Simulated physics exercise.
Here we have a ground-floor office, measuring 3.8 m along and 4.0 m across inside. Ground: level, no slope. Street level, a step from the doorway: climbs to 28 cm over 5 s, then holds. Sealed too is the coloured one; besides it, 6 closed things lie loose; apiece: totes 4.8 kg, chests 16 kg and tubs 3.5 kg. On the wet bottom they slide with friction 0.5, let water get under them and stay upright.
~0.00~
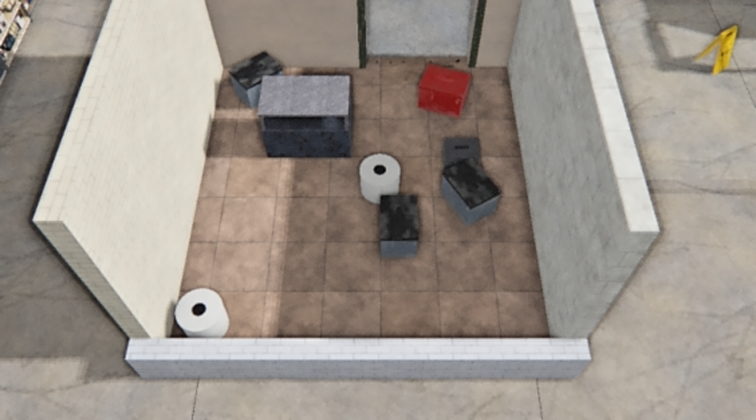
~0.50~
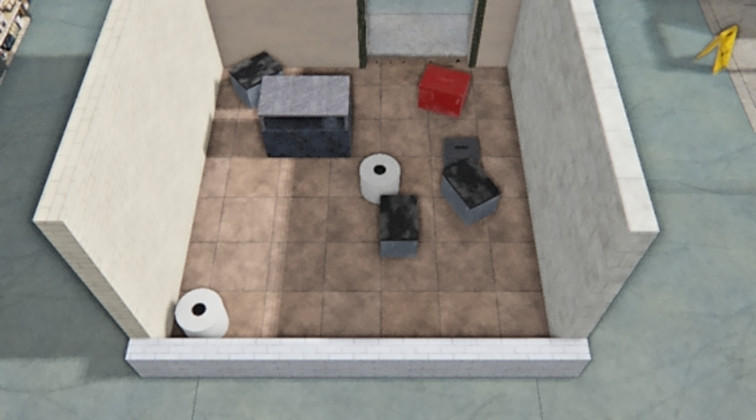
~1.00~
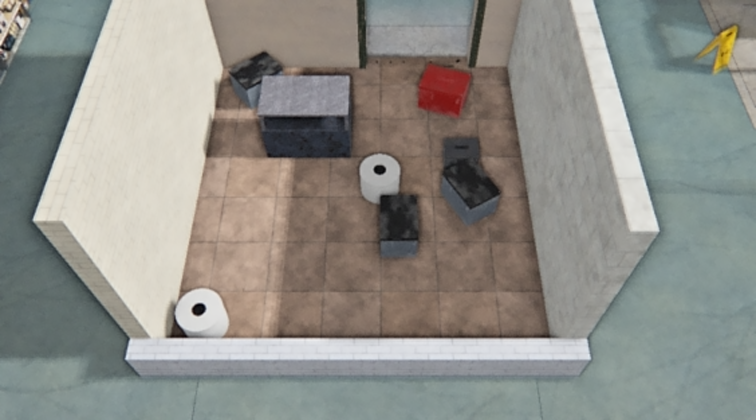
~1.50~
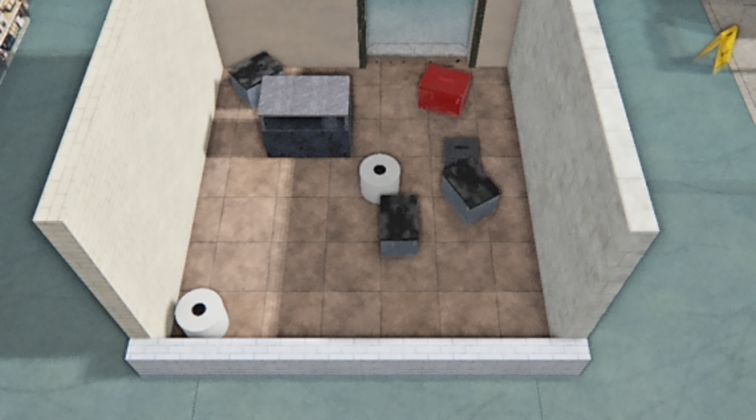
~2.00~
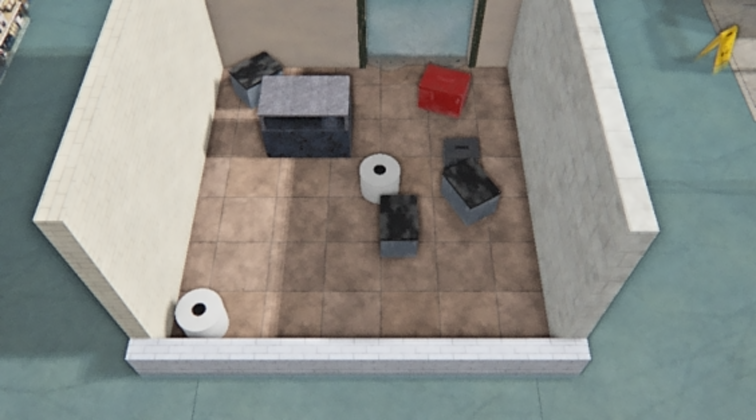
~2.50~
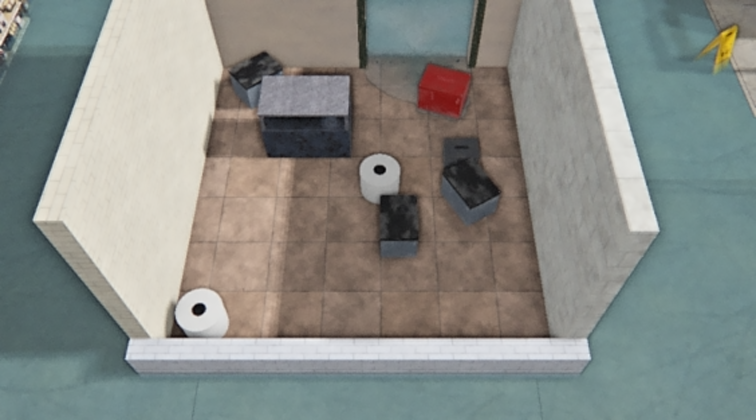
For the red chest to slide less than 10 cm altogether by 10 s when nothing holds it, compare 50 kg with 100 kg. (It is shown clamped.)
Passing pick: Only the heavier.
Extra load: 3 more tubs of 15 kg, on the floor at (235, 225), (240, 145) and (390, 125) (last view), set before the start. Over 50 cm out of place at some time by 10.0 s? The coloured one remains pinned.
Note, in sequence: Not exceeded, not exceeded, exceeded.
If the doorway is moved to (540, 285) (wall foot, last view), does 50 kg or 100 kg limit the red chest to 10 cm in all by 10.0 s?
Under that change the small mass suffices.
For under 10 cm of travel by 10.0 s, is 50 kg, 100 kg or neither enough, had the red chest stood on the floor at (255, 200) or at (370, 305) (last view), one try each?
Going in order: Both weights work, heavier weight required.
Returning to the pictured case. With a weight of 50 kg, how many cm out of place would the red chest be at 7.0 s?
About 40 cm.
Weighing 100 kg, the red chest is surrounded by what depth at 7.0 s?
Depth: Approx. 11 cm.
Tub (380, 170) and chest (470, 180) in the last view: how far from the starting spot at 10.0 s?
Respectively 100 and 150 cm.
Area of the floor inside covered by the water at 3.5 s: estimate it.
2.5 m2.
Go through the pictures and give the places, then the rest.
The first frame shows the red chest at (445, 80), on the bottom; water covers 0.0 m2; 0 of 7 have shifted.
The second frame shows the red chest at (445, 80) rests on the ground; water covers 0.0 m2; 0 of 7 have shifted.
The third frame shows the red chest at (445, 80), on the bottom; 0.0 m2 under water; 0 of 7 have shifted.
The fourth frame shows the red chest at (445, 80) rests on the ground; water covers 0.0 m2; 0 of 7 have shifted.
The fifth frame shows the red chest at (445, 80), on the bottom; 0.0 m2 under water; 0 of 7 have shifted.
The sixth frame shows the red chest at (445, 80) rests on the ground; 0.6 m2 under water; 0 of 7 have shifted.
After 3.5 s the red chest would be 0 cm from its start with 50 kg and 0 cm from its start with 100 kg; 7 cm of water round it then.
After 4.5 s the red chest would be 0 cm from its start with 50 kg and 0 cm from its start with 100 kg; 9 cm of water round it then.
After 7.0 s the red chest would be 44 cm from its start with 50 kg and 0 cm from its start with 100 kg; 11 cm of water round it then.
After 10.0 s the red chest would be 84 cm from its start with 50 kg and 0 cm from its start with 100 kg; 12 cm of water round it then.
